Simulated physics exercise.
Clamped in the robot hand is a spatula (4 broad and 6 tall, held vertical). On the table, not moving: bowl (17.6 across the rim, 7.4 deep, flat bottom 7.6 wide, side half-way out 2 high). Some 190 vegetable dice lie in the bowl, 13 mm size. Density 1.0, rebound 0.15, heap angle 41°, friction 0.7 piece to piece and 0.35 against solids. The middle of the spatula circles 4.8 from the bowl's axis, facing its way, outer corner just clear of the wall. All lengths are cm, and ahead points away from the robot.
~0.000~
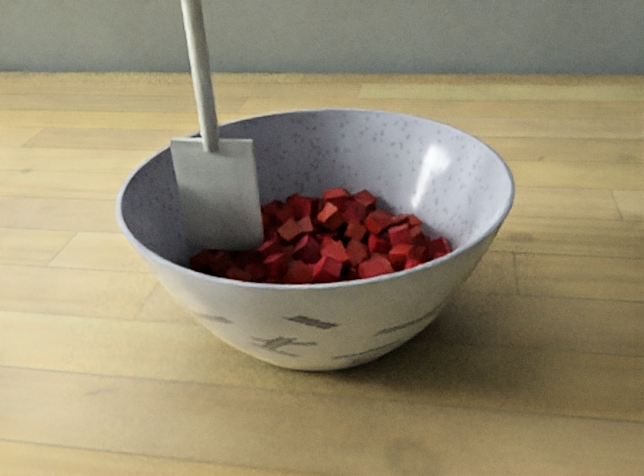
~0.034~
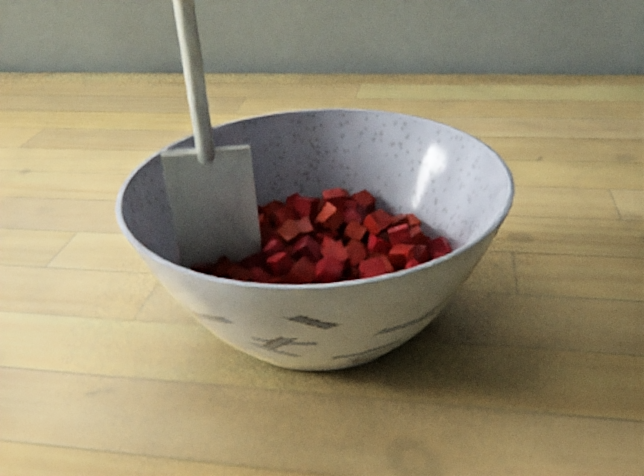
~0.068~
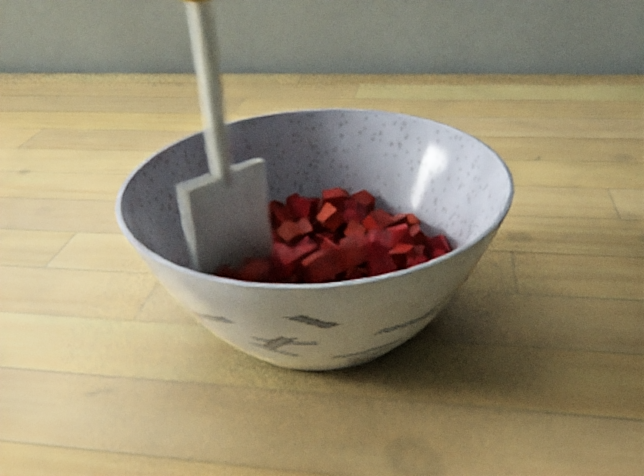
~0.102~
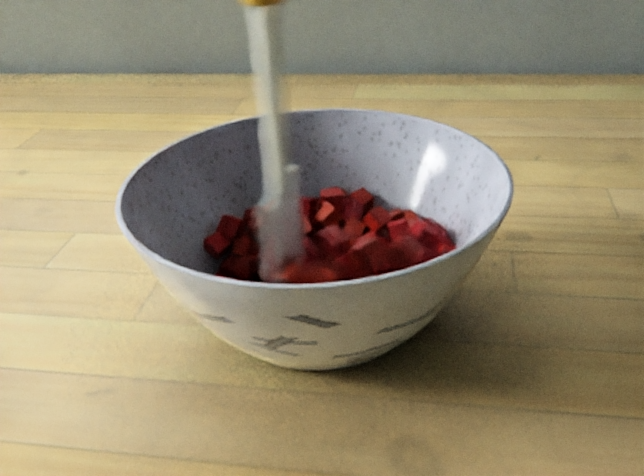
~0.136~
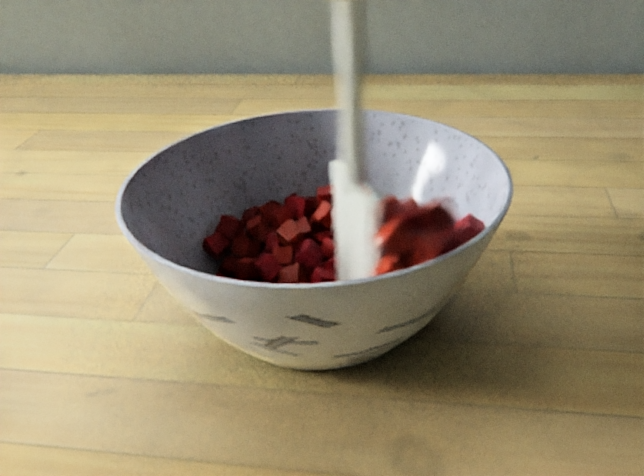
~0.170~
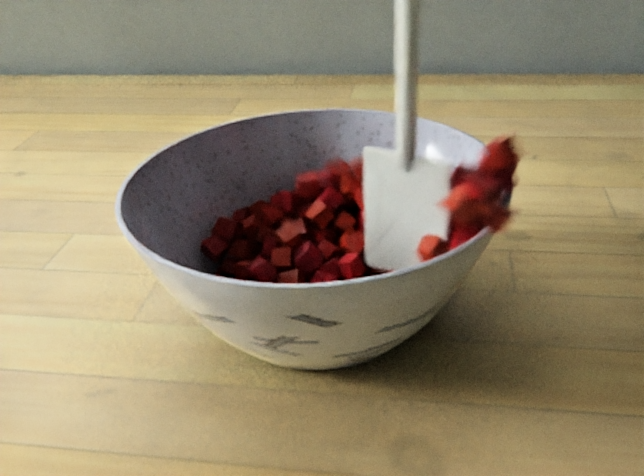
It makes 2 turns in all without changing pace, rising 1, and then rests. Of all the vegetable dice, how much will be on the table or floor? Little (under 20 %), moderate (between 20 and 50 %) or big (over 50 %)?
On the table or floor the share is moderate, between 20 and 50 %.
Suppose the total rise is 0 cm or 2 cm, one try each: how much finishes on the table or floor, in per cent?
Some 45 and 20 per cent.
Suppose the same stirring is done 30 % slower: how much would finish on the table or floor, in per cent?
It would be near 20 per cent.
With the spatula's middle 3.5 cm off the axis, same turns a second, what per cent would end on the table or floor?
It would be near 30 per cent.
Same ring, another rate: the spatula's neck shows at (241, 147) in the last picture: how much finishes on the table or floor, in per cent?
Some 10 per cent.
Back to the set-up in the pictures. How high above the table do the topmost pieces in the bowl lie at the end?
Roughly 5.0 cm.
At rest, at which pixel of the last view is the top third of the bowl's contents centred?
At about (293, 255).
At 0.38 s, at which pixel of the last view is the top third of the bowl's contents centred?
At about (209, 249).
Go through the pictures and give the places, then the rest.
In the first frame, spatula neck at (207, 109), 0° round; upper third of the load around (328, 257), from x 205 to 440, top at y 200; 190 in the bowl.
In the second frame, spatula neck at (201, 118), 15° round; upper third of the load around (329, 259), from x 205 to 440, top at y 200.
In the third frame, spatula neck at (218, 139), 50° round; upper third of the load around (333, 267), from x 210 to 445, top at y 200.
In the fourth frame, spatula neck at (278, 151), 86° round; upper third of the load around (353, 259), from x 215 to 445, top at y 200.
In the fifth frame, spatula neck at (353, 144), 121° round; upper third of the load around (393, 243), from x 215 to 470, top at y 195.
In the sixth frame, spatula neck at (407, 122), 157° round; upper third of the load around (413, 204), from x 215 to 500, top at y 155; 189 in the bowl, 1 in flight or on the tool.
After 0.38 s, 14° round, highest piece 10 above the table; 152 in the bowl, 13 on the table or floor, 25 in flight or on the tool.
After 0.59 s, 231° round, highest piece 8 above the table; 140 in the bowl, 46 on the table or floor, 4 in flight or on the tool.
After 0.89 s, 0° round, highest piece 6 above the table; 140 in the bowl, 50 on the table or floor.
After 1.59 s, 0° round, highest piece 6 above the table; 140 in the bowl, 50 on the table or floor.
At rest, 140 in the bowl, 50 on the table or floor. That is 26 % on the table or floor.
